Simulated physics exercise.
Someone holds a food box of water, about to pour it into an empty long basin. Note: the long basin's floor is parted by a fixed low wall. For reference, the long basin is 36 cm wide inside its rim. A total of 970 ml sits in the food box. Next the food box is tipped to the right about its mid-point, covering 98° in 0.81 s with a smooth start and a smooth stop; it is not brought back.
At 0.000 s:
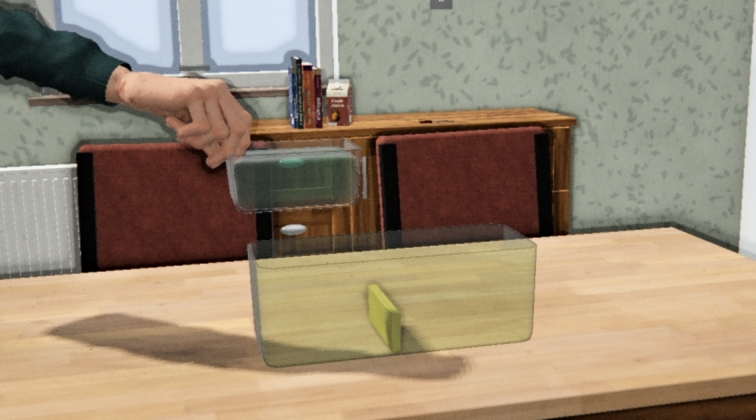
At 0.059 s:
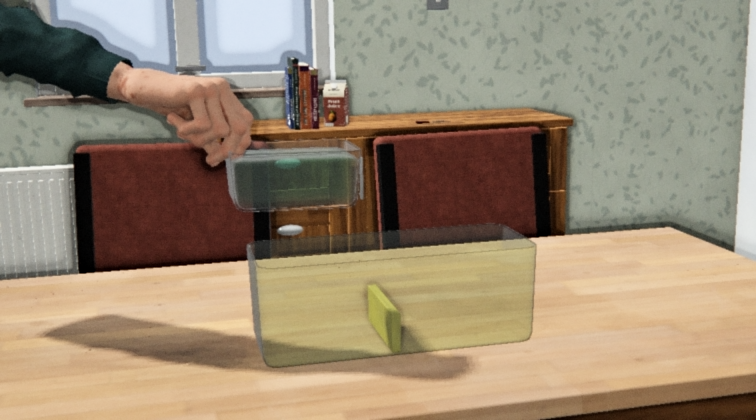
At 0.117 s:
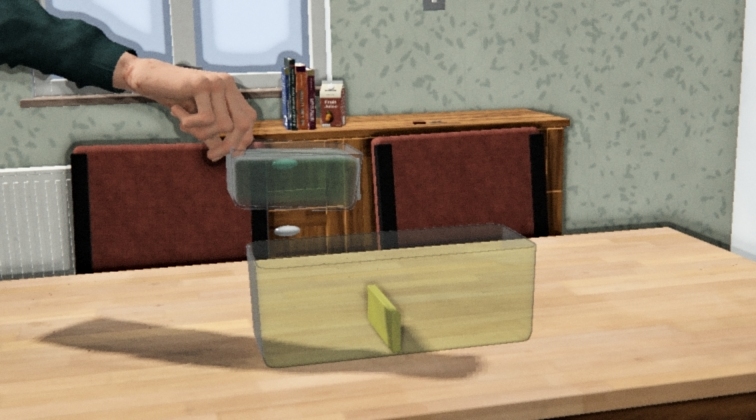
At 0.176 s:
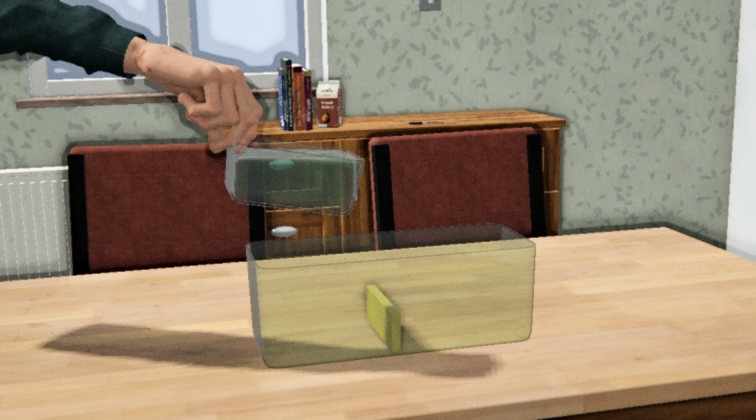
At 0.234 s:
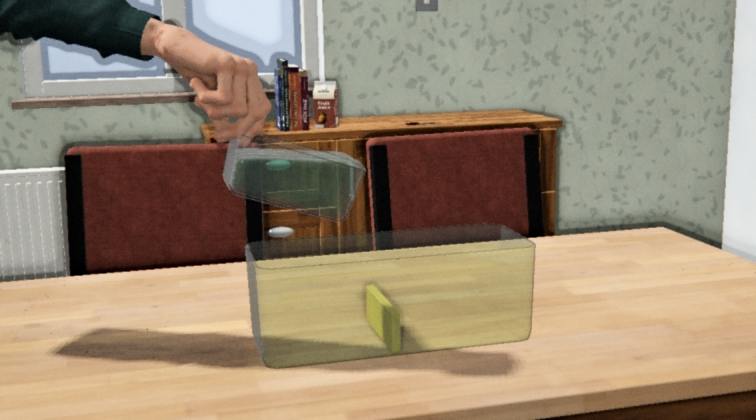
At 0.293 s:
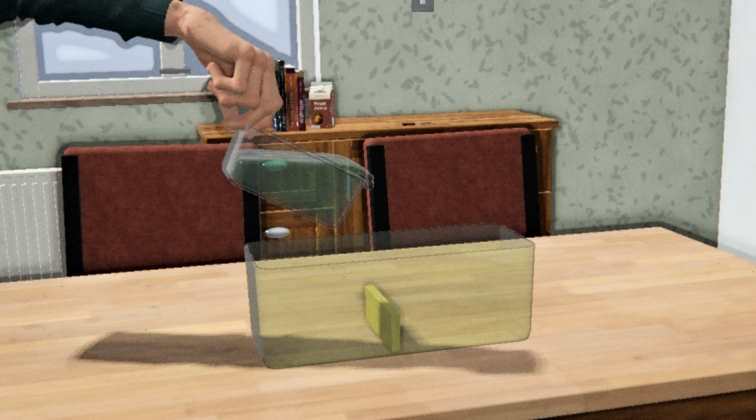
A hand in a dark green sleeve holds a small clear food box above a wooden table in a room with patterned green walls, seen from slightly above. Below sits a long, transparent yellowish basin with a yellow-green block, before two red chairs, a wooden cabinet and books. The hand rises slightly and moves right, tilting the box increasingly down to the right, while the view shifts slightly.
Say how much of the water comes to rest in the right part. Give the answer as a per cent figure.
About 64 per cent comes to rest there.
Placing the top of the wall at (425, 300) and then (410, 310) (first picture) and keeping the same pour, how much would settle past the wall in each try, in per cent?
One try each: Around 10 percent and then around 40 percent.
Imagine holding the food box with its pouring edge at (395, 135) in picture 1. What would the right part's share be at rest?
In that case roughly 85 per cent.
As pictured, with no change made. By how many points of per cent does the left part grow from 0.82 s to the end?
I'd put it near 7 percent.
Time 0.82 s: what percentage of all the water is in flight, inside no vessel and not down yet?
Around 4 per cent of the liquid is in flight.
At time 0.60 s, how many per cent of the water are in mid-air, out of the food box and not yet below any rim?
My guess is roughly 30 %.
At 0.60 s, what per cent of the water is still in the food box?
I'd estimate some 20 % remains.
Then, 0.60 s in, the tilt is 82° and 21 per cent is still to pour, 4 is left of the wall and 43 right of it.
Then, 0.82 s in, the tilt is 98° and 5 per cent is still to pour, 21 is left of the wall and 64 right of it.
Then, 1.06 s in, the tilt is 98° and 1 per cent is still to pour, 27 is left of the wall and 65 right of it.
Then, 1.31 s in, the tilt is 98° and 0 per cent is still to pour, 28 is left of the wall and 65 right of it.
Finally, 28 per cent lies left of the wall, 64 right of it and 7 outside.
